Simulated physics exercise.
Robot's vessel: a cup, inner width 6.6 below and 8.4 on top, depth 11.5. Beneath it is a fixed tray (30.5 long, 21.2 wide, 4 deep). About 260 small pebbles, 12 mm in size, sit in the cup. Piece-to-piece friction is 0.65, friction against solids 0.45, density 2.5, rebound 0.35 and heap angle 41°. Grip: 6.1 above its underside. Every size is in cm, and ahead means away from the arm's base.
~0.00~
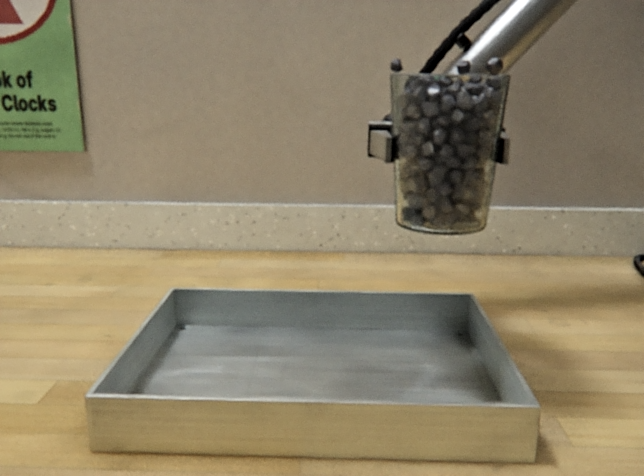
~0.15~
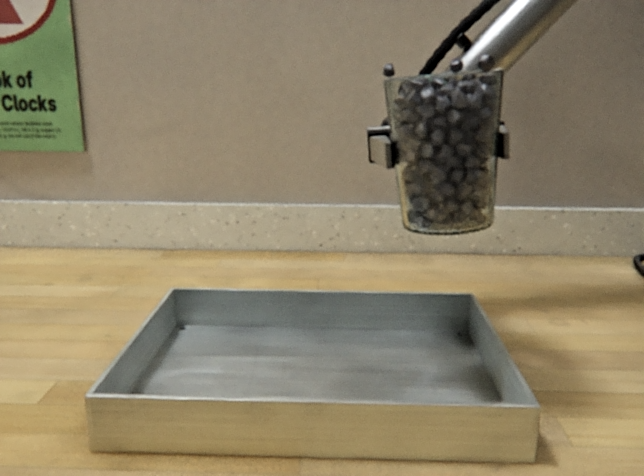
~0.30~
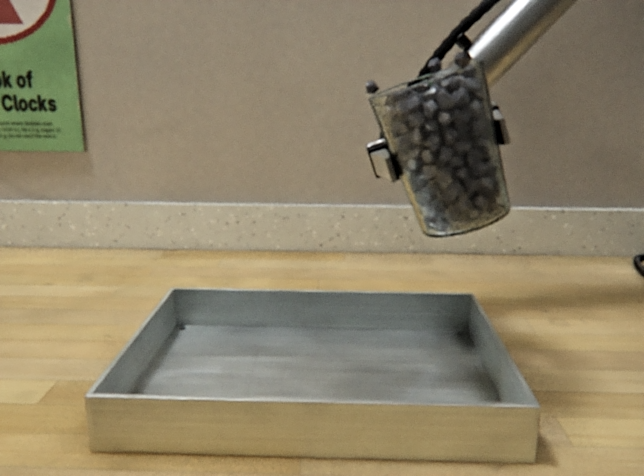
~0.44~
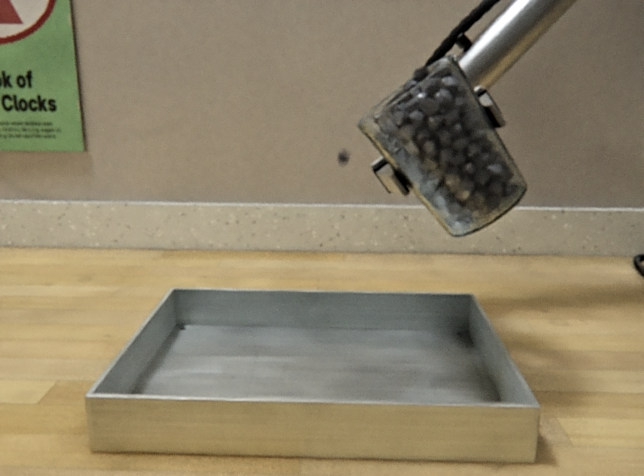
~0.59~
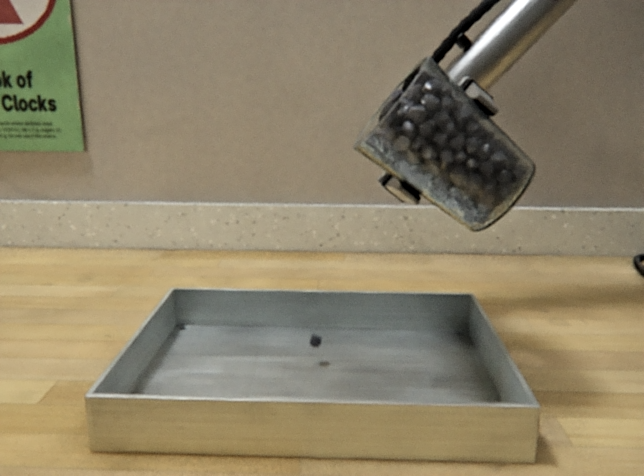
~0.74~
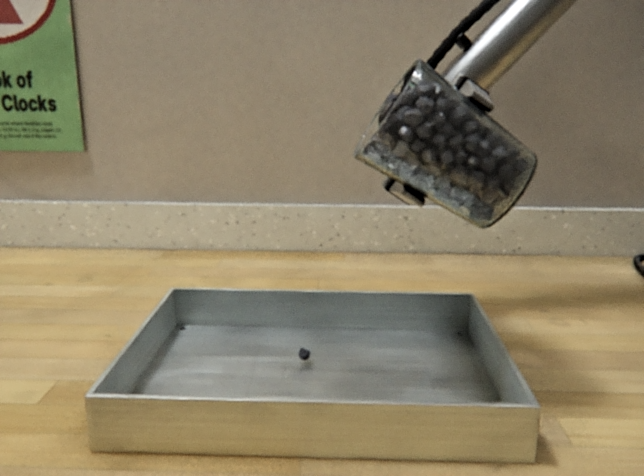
At first, a robot arm holds a clear cup packed with small dark pebbles, nearly upright above an empty metal tray on a wooden table. The arm then tilts the cup steadily to the left, and a single pebble drops from it into the tray while the rest stay inside.
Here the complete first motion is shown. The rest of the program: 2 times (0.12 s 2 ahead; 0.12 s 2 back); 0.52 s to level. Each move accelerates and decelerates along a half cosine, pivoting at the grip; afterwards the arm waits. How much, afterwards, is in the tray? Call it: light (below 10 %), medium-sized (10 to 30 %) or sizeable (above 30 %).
A light share.
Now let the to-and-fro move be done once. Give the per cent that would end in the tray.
About 5 %.
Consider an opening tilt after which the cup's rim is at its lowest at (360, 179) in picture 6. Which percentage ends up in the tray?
I'd put it at roughly 20 %.
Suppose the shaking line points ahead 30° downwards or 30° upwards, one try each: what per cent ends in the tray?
Result: Approx. 0 % and 5 %, one try each.
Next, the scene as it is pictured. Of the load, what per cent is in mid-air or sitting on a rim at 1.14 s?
About 0 %.
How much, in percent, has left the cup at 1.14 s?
About 0 per cent so far.
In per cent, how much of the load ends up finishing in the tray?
5 per cent, more or less.
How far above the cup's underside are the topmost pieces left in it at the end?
I'd put it at close to 12.0 centimetres.
By 1.14 s, tilted 57° forward, highest piece 24 above the table; 261 in the cup, 4 in the tray.
By 1.54 s, tilted 18° forward, highest piece 25 above the table; 255 in the cup, 10 in the tray.
By 1.94 s, level, highest piece 26 above the table; 255 in the cup, 10 in the tray.
By 2.99 s, level, highest piece 26 above the table; 255 in the cup, 10 in the tray.
Final count, 255 in the cup, 10 in the tray. That is 4 % in the tray.
